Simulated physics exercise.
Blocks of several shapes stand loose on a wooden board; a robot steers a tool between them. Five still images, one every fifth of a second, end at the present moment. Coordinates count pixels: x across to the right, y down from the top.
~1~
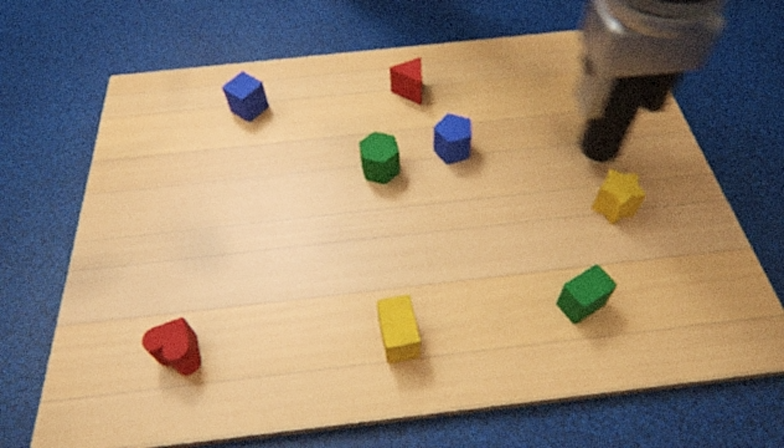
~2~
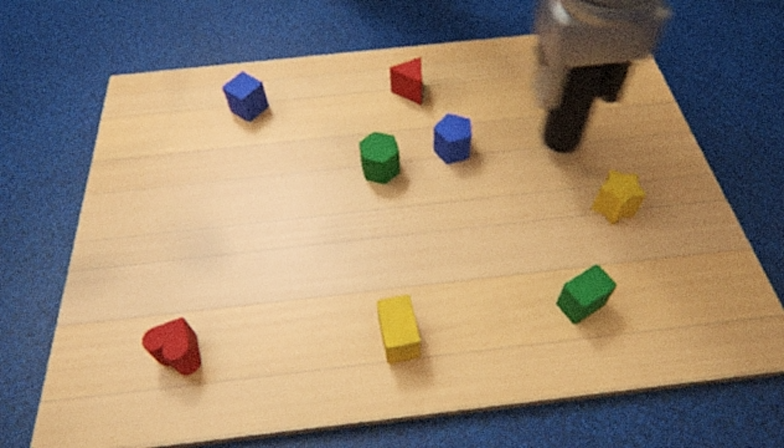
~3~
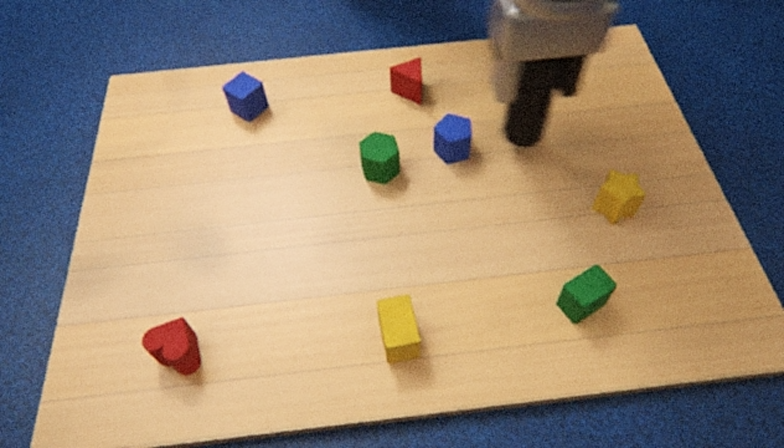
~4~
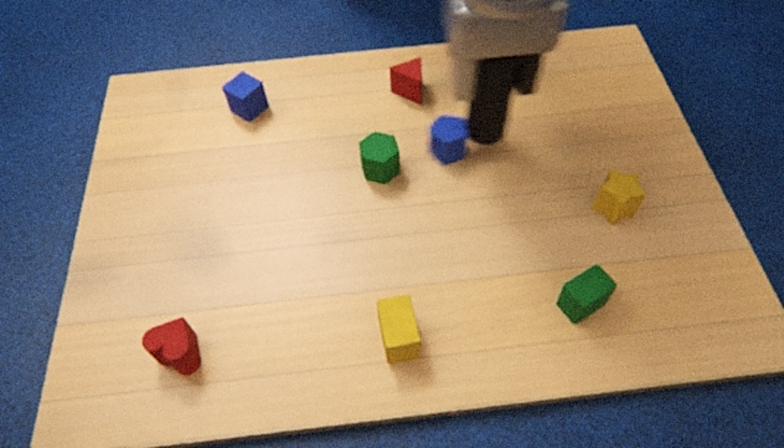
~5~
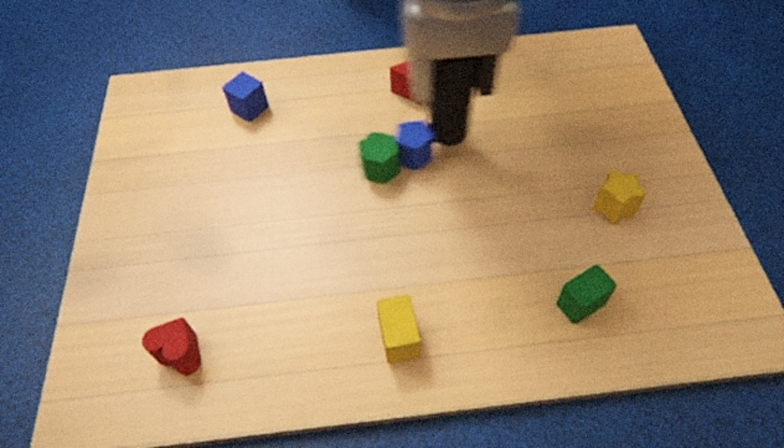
To begin with, a robot arm holds a dark tool near the upper right of a wooden board scattered with red, blue, green and yellow blocks. The tool sweeps left over open board until it meets the blue pentagon, then pushes it left, right up beside the green hexagonal block.
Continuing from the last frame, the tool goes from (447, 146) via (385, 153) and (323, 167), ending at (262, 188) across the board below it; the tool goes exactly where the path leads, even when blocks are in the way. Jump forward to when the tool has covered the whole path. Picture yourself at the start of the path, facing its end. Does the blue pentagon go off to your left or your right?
That block drifts right.
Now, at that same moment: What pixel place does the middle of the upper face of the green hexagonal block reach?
I'd say the green hexagonal block ends with its top centre at (267, 196).
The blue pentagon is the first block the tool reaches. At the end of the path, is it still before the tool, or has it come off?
Held in front.
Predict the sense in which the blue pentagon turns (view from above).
Viewed from above, clockwise.
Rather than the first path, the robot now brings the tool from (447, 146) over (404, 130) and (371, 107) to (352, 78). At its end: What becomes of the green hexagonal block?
Once the tool is done, the green hexagonal block is in a new spot.
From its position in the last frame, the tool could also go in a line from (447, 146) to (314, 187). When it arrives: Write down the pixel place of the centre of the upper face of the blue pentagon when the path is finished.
My best guess is (269, 174).
What follows on the original path. One third of the way, tool (383, 139); green hexagonal block (321, 164), turned 60° anticlockwise; blue pentagon (346, 140).
Two thirds of the way, tool (320, 153); green hexagonal block (288, 180); blue pentagon (280, 150), turned 20° clockwise.
At the end, tool (257, 175); green hexagonal block (267, 196), turned 215° anticlockwise; red triangular block still; blue pentagon (214, 167), turned 35° clockwise.
